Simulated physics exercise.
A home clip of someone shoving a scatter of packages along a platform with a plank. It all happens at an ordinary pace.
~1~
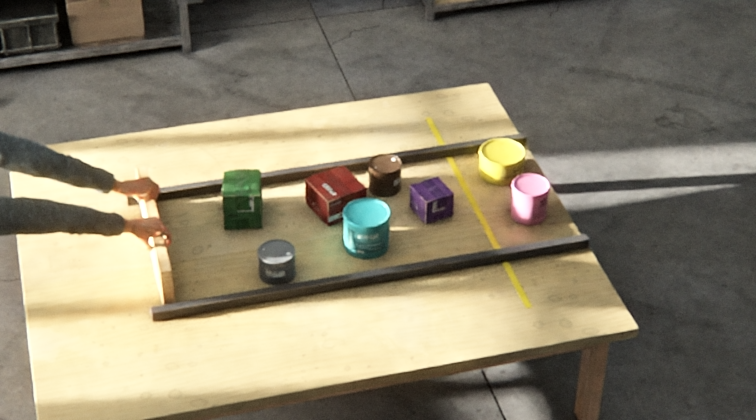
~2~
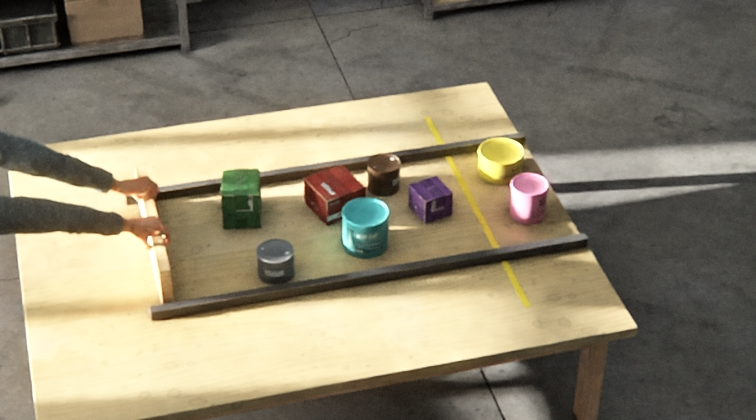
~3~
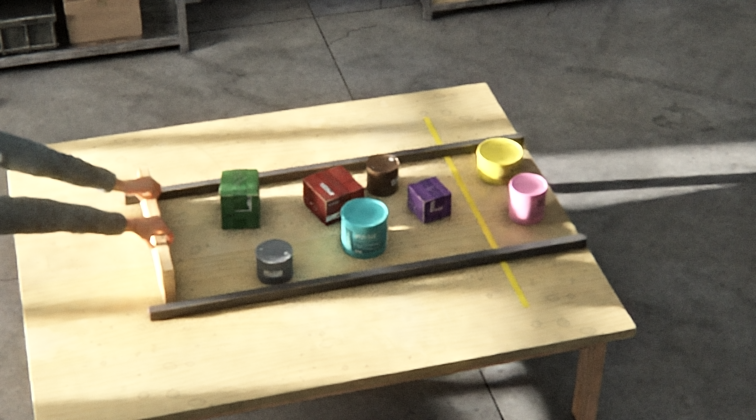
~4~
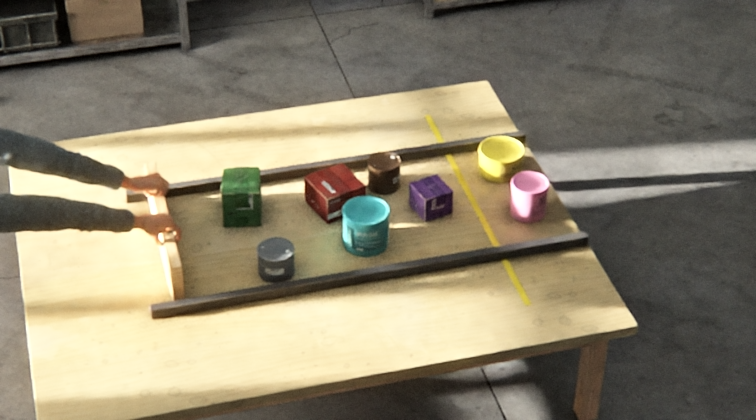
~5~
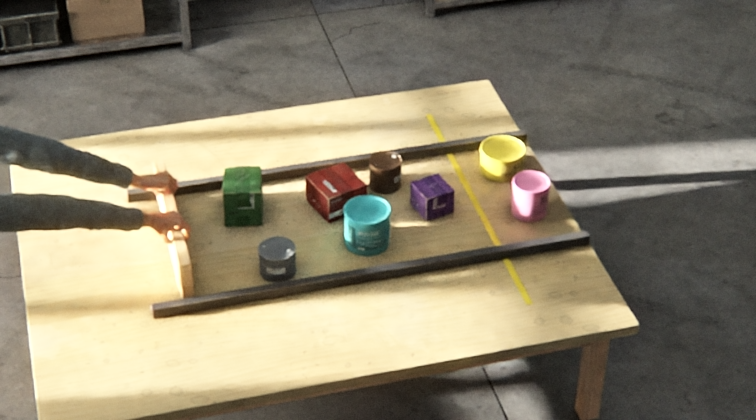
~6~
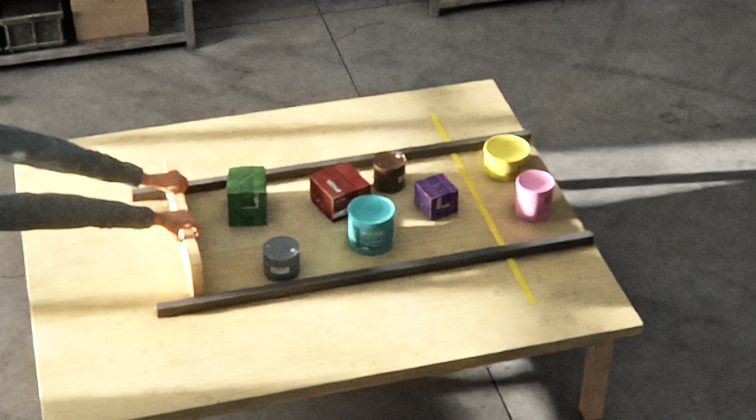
At first, two hands hold a curved wooden plank at the left end of a railed track on a table, behind scattered boxes and round containers, with yellow and pink pails beyond a yellow tape line. Then the hands push the plank a short way right, while the packages stay in place.
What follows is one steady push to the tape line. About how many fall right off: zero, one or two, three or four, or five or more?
In the end the number that fall off is one or two.
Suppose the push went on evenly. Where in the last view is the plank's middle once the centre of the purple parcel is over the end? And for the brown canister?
Its middle is around (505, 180) and around (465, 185).
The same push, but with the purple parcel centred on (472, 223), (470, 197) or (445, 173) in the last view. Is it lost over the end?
Place by place, it stays on; remains up; is lost.
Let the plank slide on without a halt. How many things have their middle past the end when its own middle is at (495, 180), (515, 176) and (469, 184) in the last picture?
Past the end: 2, 5 and 2.
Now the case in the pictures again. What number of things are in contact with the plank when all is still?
That makes 3.
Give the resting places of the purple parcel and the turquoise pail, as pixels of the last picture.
The purple parcel at (530, 181), the turquoise pail at (508, 195).
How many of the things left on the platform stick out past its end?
That would be 0.
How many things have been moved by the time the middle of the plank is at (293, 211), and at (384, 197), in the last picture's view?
The counts are 3 and 6.
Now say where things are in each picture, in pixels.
The first picture shows pink pail (530, 200); yellow pail (502, 162); purple parcel (432, 200); plank (155, 236); tape (474, 204).
The second picture shows yellow pail (501, 162); red parcel (335, 195).
The third picture shows purple parcel (429, 200); plank (157, 235).
The fourth picture shows pink pail (529, 198); grey canister (276, 260).
The fifth picture shows yellow pail (502, 159); green parcel (243, 196).
The sixth picture shows pink pail (534, 196); yellow pail (506, 159); purple parcel (436, 197); plank (184, 229); tape (479, 201).
A little later, none off yet; pink pail at rest near (534, 196); yellow pail at rest near (506, 159); purple parcel at rest near (436, 197).
Next, none off yet; pink pail at rest near (534, 196); yellow pail at rest near (506, 159); purple parcel shifted about its own width near (476, 195).
When it is over, the number that fall off is one or two; down, brown canister and yellow pail.
